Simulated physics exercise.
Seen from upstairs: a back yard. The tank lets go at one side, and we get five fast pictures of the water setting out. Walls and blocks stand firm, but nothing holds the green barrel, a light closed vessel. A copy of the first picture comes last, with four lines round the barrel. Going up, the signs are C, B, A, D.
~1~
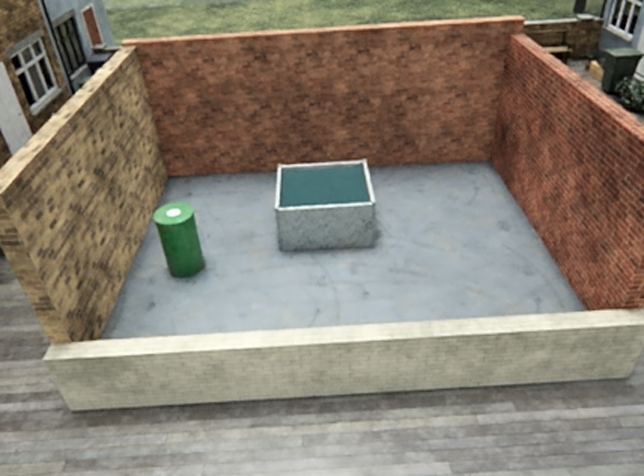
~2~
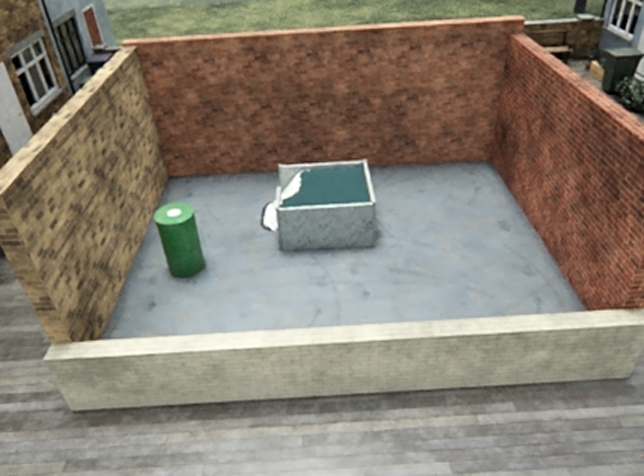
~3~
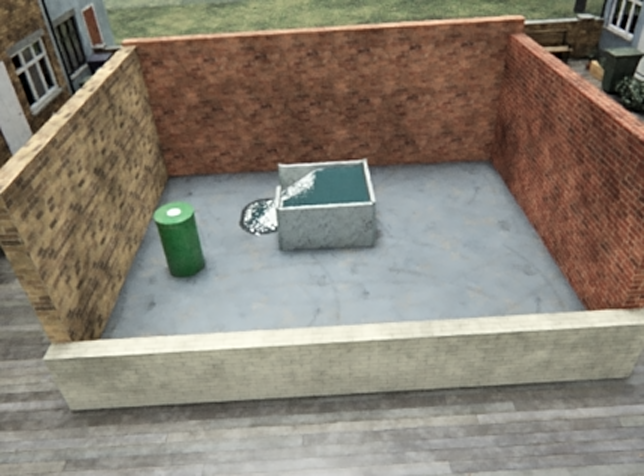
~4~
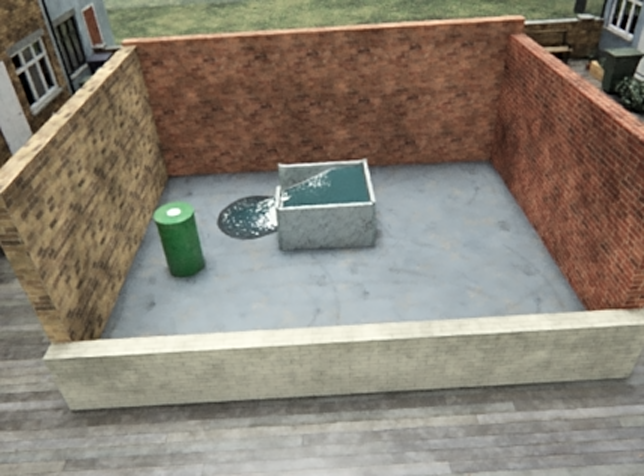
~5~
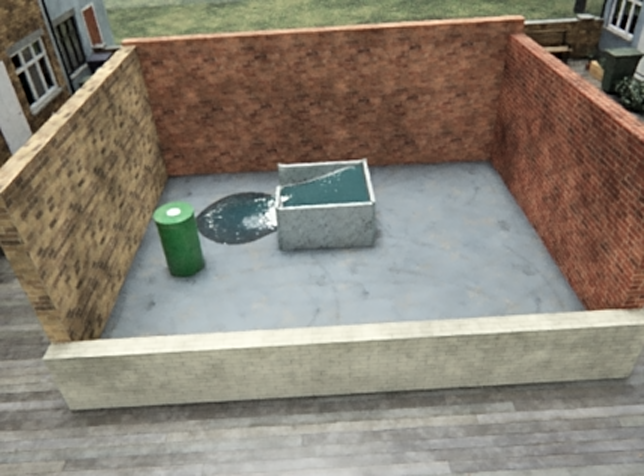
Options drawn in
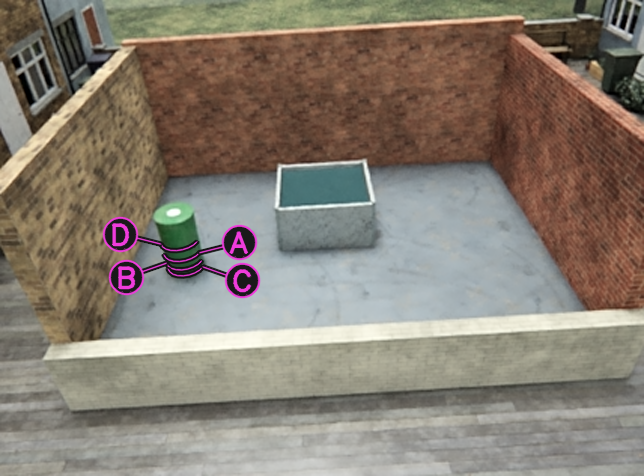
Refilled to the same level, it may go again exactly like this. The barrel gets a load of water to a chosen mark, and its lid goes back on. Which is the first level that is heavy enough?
I would pick level B.
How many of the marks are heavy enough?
Three.
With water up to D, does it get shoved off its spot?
No, that is safe.
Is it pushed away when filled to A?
No, not at all.
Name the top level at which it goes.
Here it is level C.
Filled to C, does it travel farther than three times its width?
No, less.
On the marked copy, A at (179, 261); B at (181, 269); C at (183, 275); D at (176, 250); from the bottom up C, B, A, D.
Choosing A, it does not move.
Choosing B, it does not move.
Choosing C, it is pushed about its own width away.
Choosing D, it does not move.
